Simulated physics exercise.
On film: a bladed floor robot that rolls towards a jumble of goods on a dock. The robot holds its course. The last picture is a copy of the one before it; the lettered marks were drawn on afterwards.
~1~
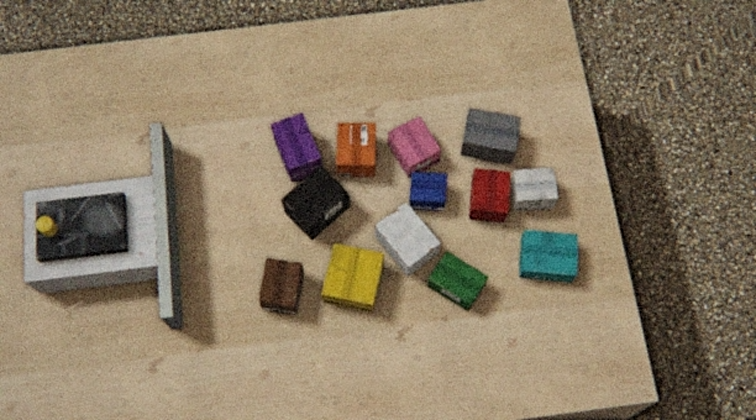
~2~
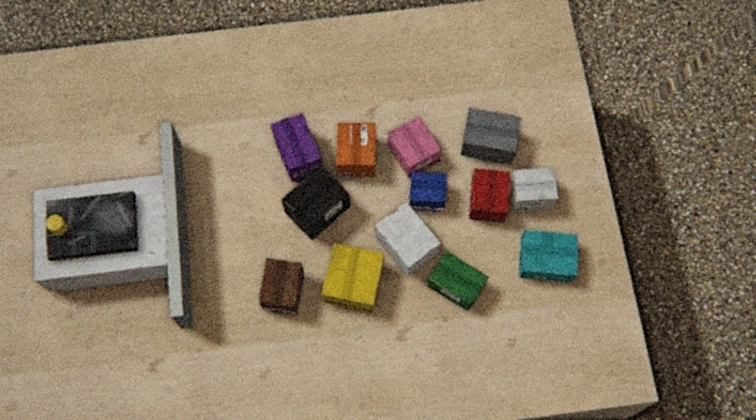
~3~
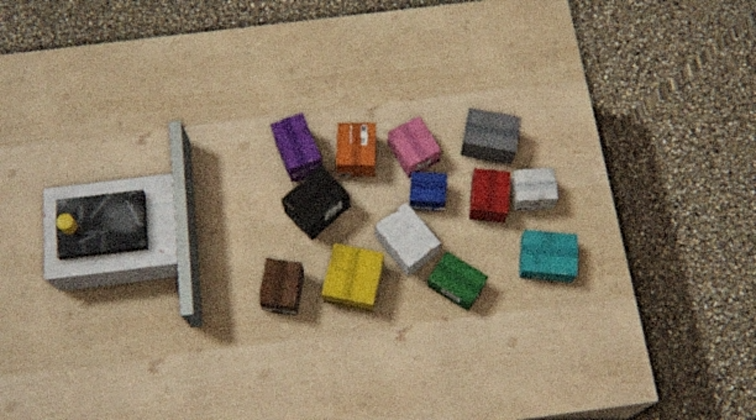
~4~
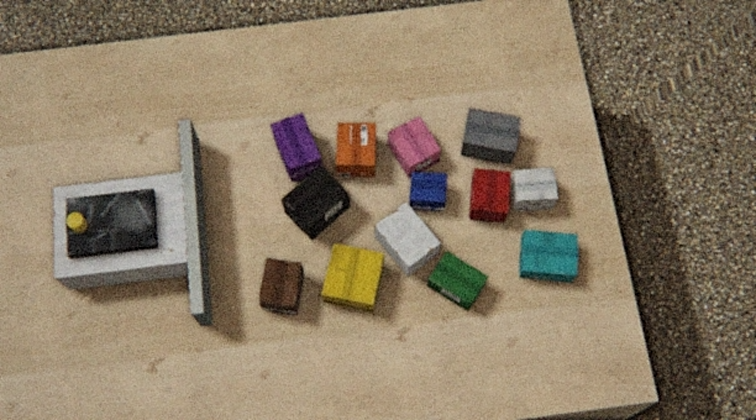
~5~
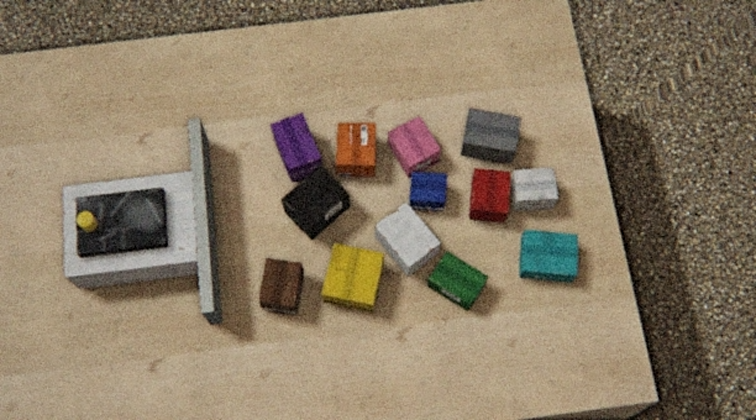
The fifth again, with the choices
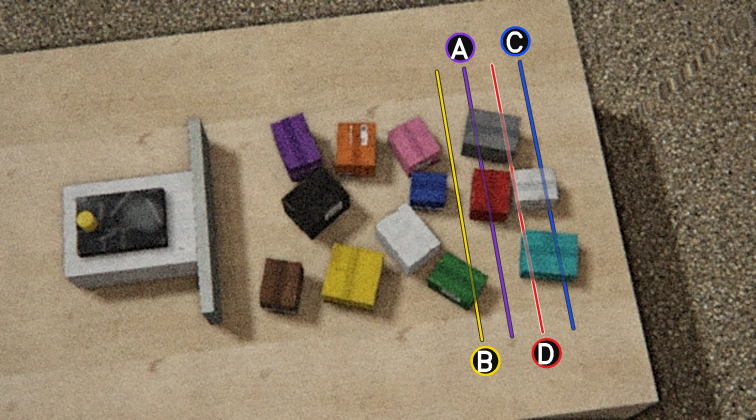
A grey bladed robot with a dark top panel and a yellow knob rolls slowly and steadily rightward across a pale wooden surface, seen from a high, unmoving viewpoint. To its right sits a loose jumble of boxes, with purple, orange, pink and grey above black, blue, red and white ones, and brown, yellow, green and turquoise lower down. The robot narrows the gap, its upright blade leading, while every box stays still.
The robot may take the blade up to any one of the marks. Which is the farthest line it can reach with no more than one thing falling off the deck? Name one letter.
No farther than B.
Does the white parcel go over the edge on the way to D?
Yes.
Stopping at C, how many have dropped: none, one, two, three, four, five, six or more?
By then, six or more.
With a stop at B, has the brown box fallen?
No.
On the marked copy, A at (487, 196); B at (458, 199); C at (545, 189); D at (516, 192).
Following B. Soon after the start, robot (222, 209); yellow box (372, 276); brown box (328, 279).
Later, robot (315, 198); white parcel (547, 187); turquoise box (555, 254).
In the end, robot (386, 190); white parcel (613, 187); grey box (584, 118); none fallen.
As for the rest, A drops two; C drops six; D drops four.
